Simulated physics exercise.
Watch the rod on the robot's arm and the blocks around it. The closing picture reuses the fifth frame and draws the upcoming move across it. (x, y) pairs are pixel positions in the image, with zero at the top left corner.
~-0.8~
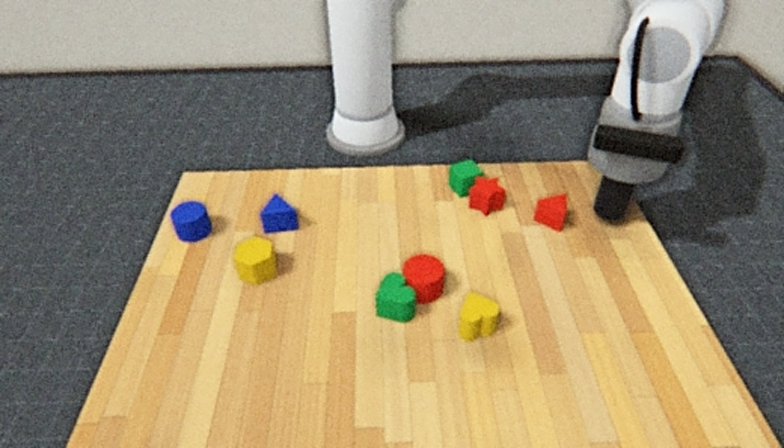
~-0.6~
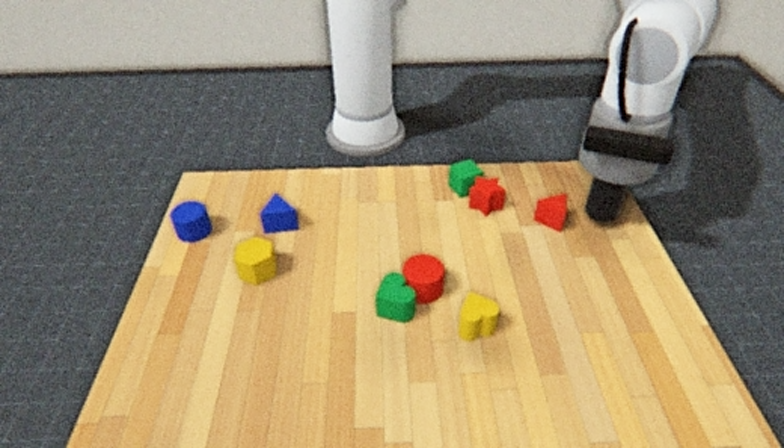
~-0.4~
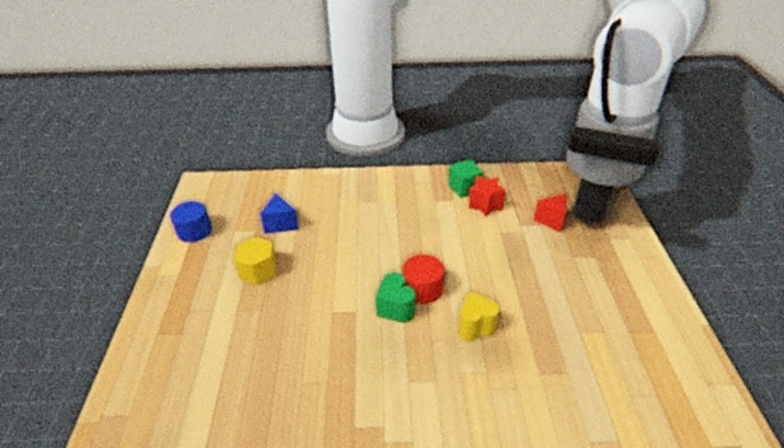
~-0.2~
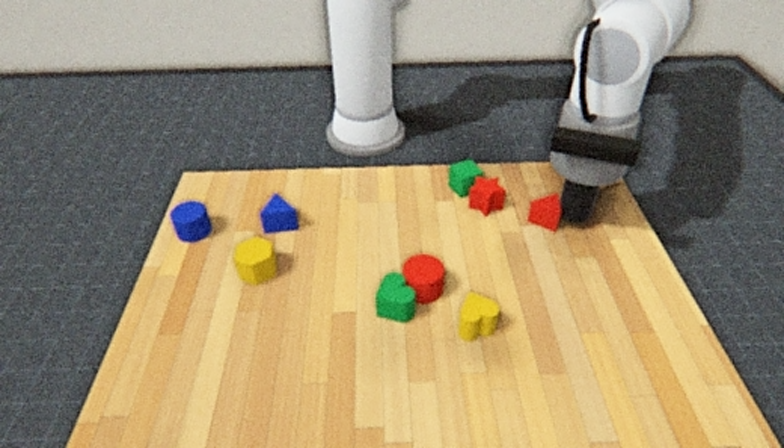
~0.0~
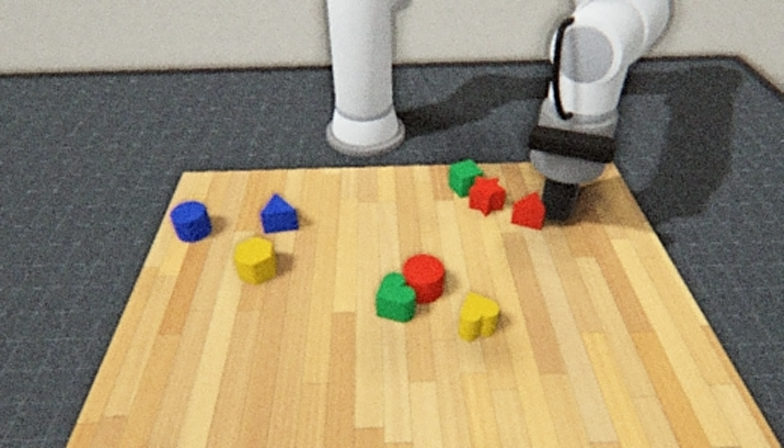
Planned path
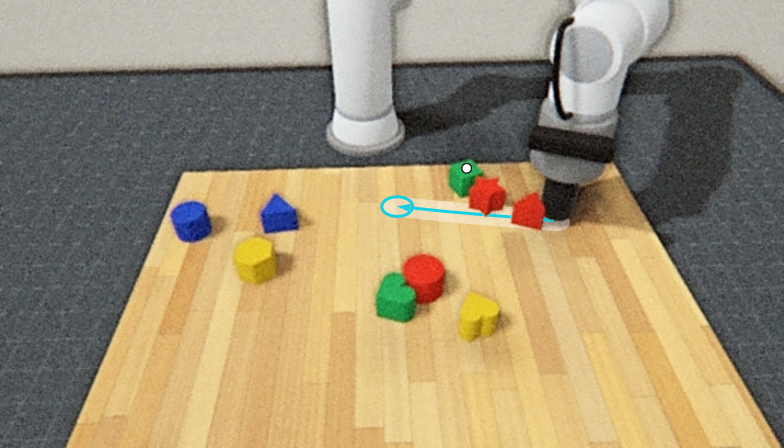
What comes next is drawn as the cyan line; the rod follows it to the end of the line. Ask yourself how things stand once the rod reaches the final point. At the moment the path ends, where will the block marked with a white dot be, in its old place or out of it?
Put simply, it goes somewhere else.
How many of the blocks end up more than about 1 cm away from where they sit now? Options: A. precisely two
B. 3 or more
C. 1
B: 3 or more.
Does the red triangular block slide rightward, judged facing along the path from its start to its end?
Going by the path, no.
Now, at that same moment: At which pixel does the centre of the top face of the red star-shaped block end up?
My estimate: (440, 173).
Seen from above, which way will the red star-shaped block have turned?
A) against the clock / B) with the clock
The correct letter is B.
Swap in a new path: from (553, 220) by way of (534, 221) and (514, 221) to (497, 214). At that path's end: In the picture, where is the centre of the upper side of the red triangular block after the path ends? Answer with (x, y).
The red triangular block ends near (476, 200).
The drawn path runs from (553, 220) to (397, 206); the dot is on the green four-sided block.
What follows on the original path. One third of the way, rod (500, 207); green four-sided block (460, 164); red star-shaped block (474, 181), turned 20° clockwise; red triangular block (478, 201), turned 20° anticlockwise.
Two thirds of the way, rod (449, 203); green four-sided block (456, 158), turned 10° clockwise; red star-shaped block (446, 175), turned 100° clockwise; red triangular block (438, 206), turned 60° anticlockwise.
At the end, rod (397, 198); green four-sided block (456, 158); red star-shaped block (440, 173), turned 125° clockwise; red triangular block (436, 207), turned 75° anticlockwise.
